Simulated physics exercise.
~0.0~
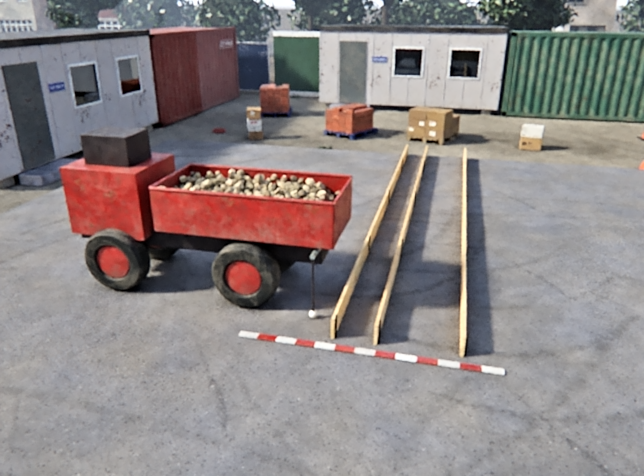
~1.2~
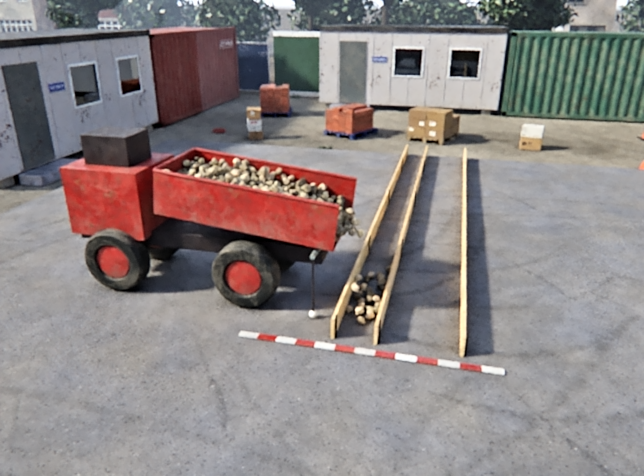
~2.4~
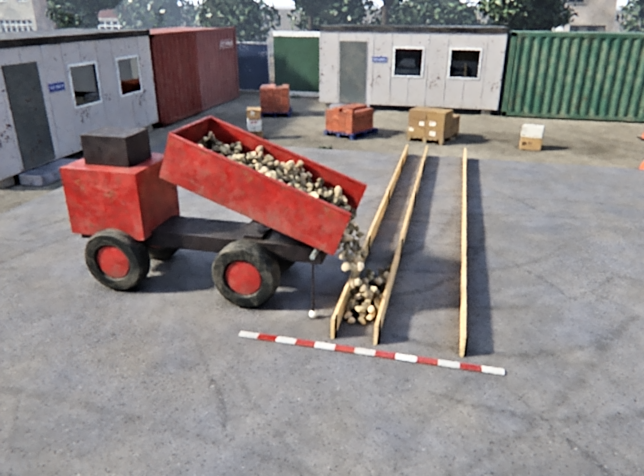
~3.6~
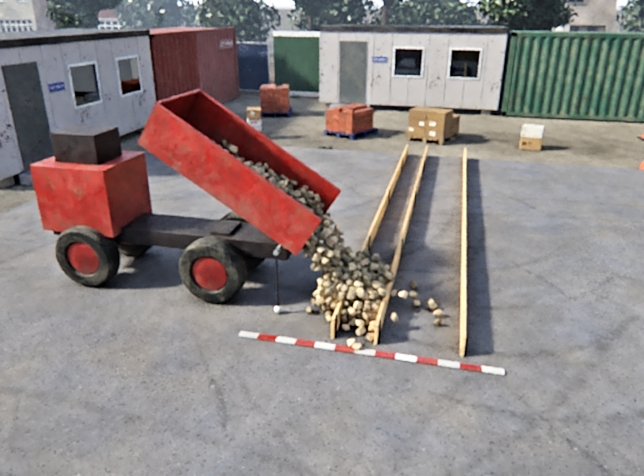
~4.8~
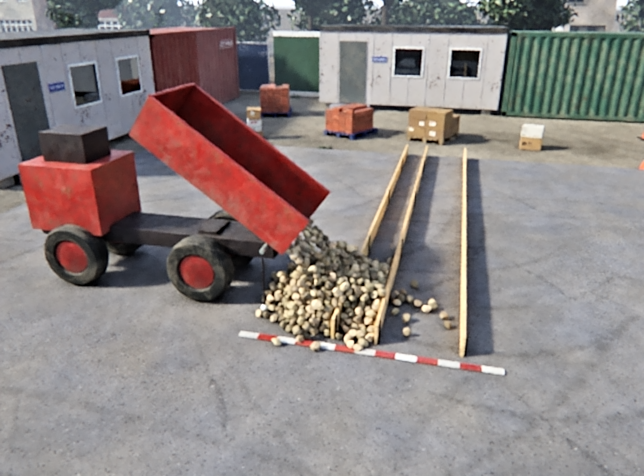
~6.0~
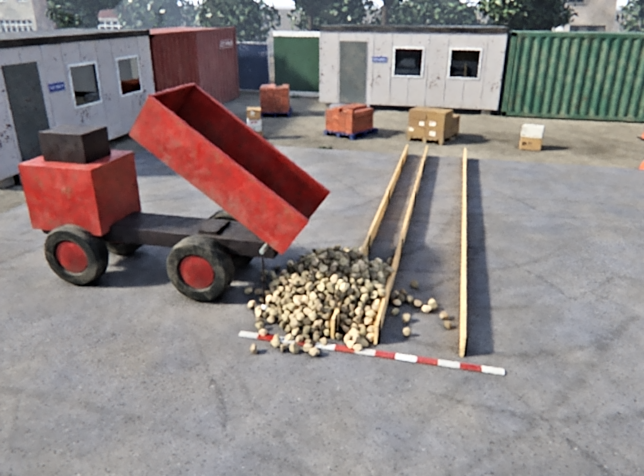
The video shows a red tipper truck raising its body and pouring pale stones between wooden boards on the right, then rolling left as the rest slides out, ending still with its body raised and empty, most stones heaped short of the boards and a few in the far bay.
